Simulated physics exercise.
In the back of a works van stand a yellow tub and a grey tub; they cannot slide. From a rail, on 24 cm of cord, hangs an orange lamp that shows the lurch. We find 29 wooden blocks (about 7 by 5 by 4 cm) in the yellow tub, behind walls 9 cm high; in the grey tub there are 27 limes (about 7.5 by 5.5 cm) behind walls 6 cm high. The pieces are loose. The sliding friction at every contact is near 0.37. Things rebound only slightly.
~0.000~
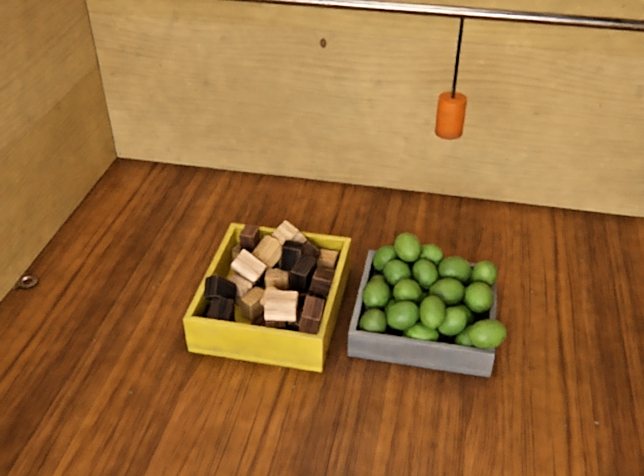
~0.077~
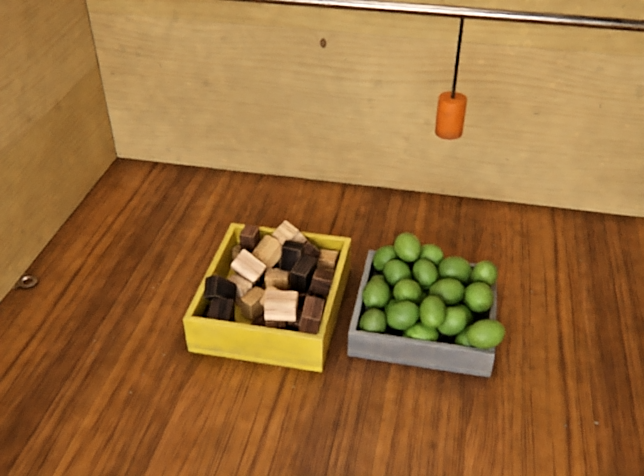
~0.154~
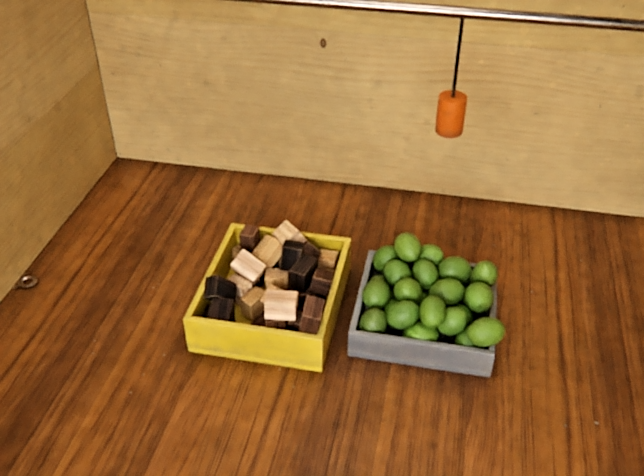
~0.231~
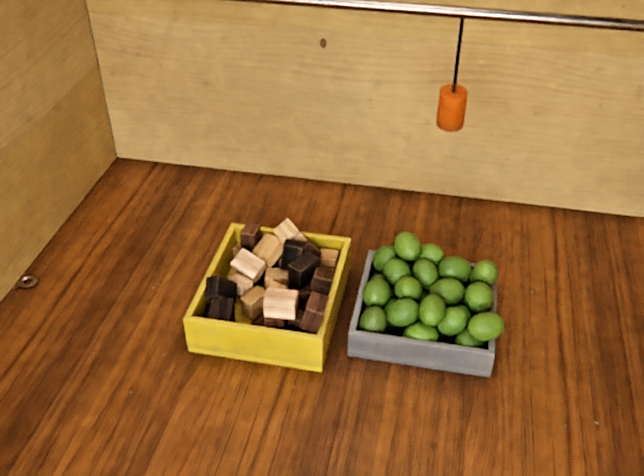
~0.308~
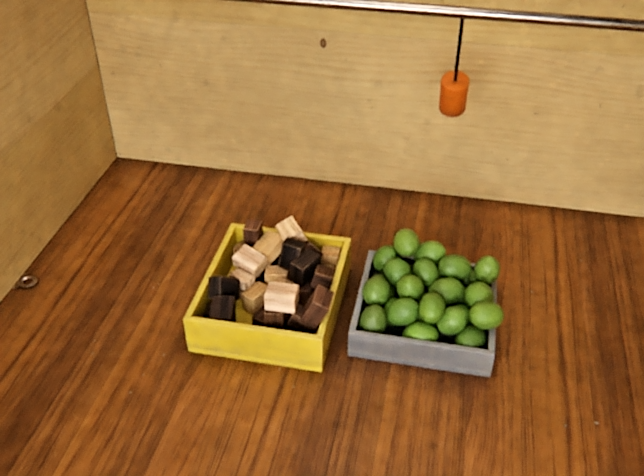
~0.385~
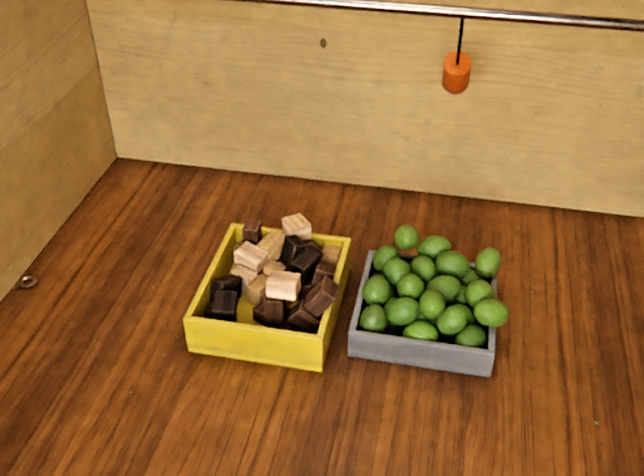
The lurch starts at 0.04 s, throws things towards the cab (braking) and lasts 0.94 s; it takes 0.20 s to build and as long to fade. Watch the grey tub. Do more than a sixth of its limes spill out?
Yes. The portion that escapes rises above one in six.
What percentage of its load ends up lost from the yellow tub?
For the yellow tub, 5 percent.
After 0.58 s, yellow tub 28 in, 1 out and grey tub 23 in, 4 out.
After 0.82 s, yellow tub 27 in, 2 out and grey tub 20 in, 7 out.
After 1.15 s, yellow tub 27 in, 2 out and grey tub 19 in, 8 out.
Final count (at 1.58 s), yellow tub 27 in, 2 out and grey tub 19 in, 8 out. Asked share, 8 of 27, 30 per cent.
